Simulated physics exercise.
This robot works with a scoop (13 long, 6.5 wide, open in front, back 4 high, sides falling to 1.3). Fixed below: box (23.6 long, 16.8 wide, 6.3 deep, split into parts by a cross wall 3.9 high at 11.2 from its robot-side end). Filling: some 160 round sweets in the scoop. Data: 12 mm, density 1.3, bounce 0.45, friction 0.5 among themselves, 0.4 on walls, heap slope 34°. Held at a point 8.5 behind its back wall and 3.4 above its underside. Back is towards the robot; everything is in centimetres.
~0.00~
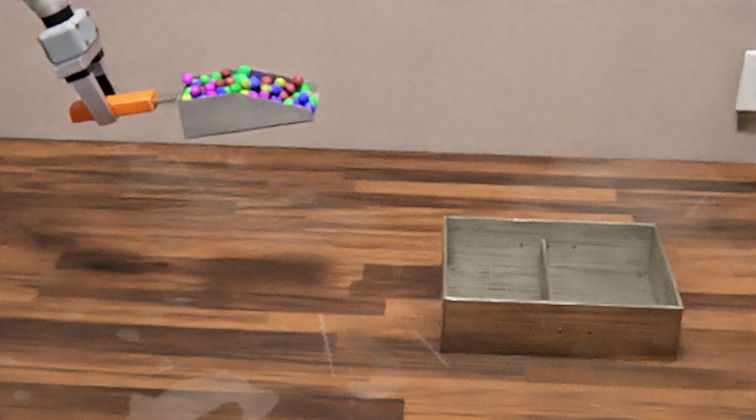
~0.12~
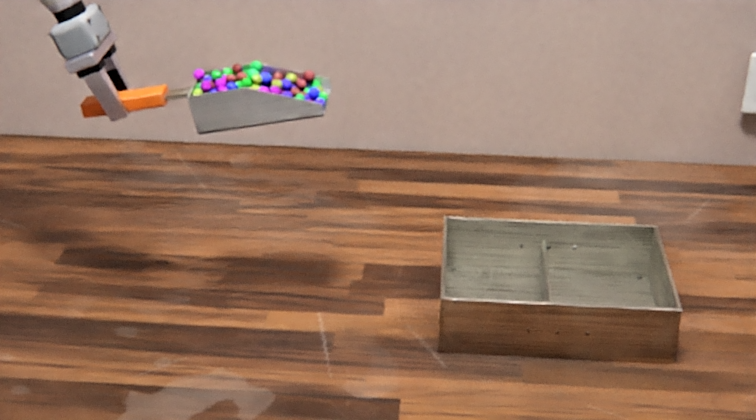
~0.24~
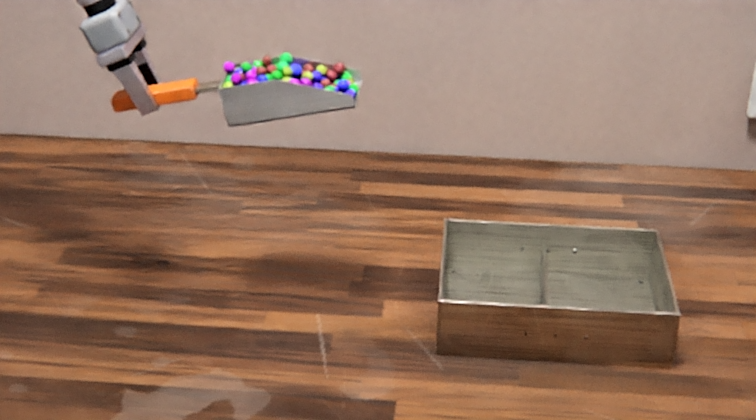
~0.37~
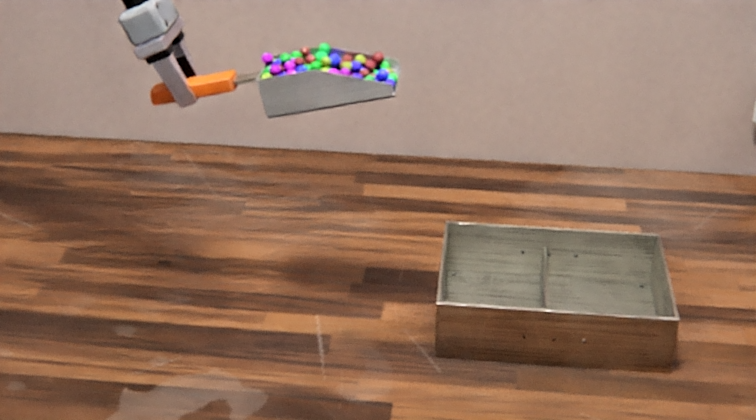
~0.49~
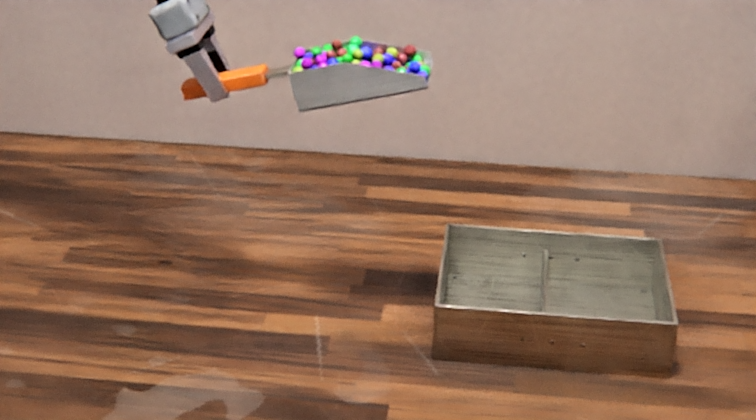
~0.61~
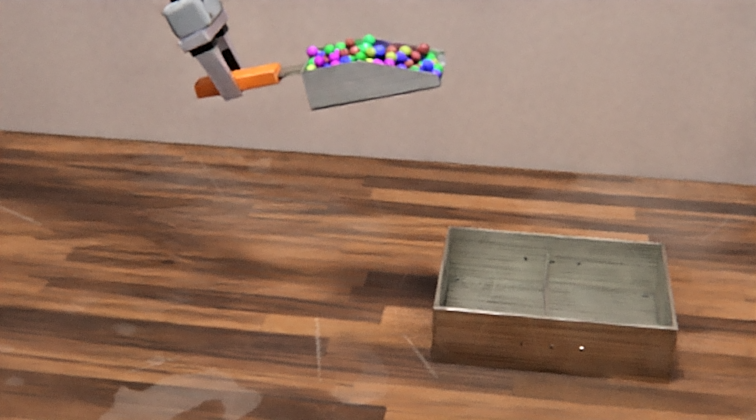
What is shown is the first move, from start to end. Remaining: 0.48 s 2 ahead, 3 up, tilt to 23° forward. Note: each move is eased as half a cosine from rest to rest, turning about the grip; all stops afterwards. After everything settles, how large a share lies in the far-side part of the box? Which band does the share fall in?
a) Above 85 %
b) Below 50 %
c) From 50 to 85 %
The answer is b.
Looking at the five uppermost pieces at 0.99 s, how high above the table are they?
Some 26 cm.
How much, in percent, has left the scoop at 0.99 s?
Roughly 0 percent by that moment.
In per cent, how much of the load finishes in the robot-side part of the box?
I'd put it at roughly 100 per cent.
By 0.80 s, tilted 2° backward, highest piece 29 above the table; 161 on the scoop.
By 0.99 s, tilted 19° forward, highest piece 27 above the table; 160 on the scoop, 1 in flight or on a rim.
By 1.29 s, tilted 23° forward, highest piece 25 above the table; 108 on the scoop, 31 in the robot-side part, 3 on the table or floor, 19 in flight or on a rim.
By 2.34 s, tilted 23° forward, highest piece 3 above the table; 158 in the robot-side part, 3 on the table or floor.
Final count, 158 in the robot-side part, 3 on the table or floor. That is 0 % in the far-side part of the box.
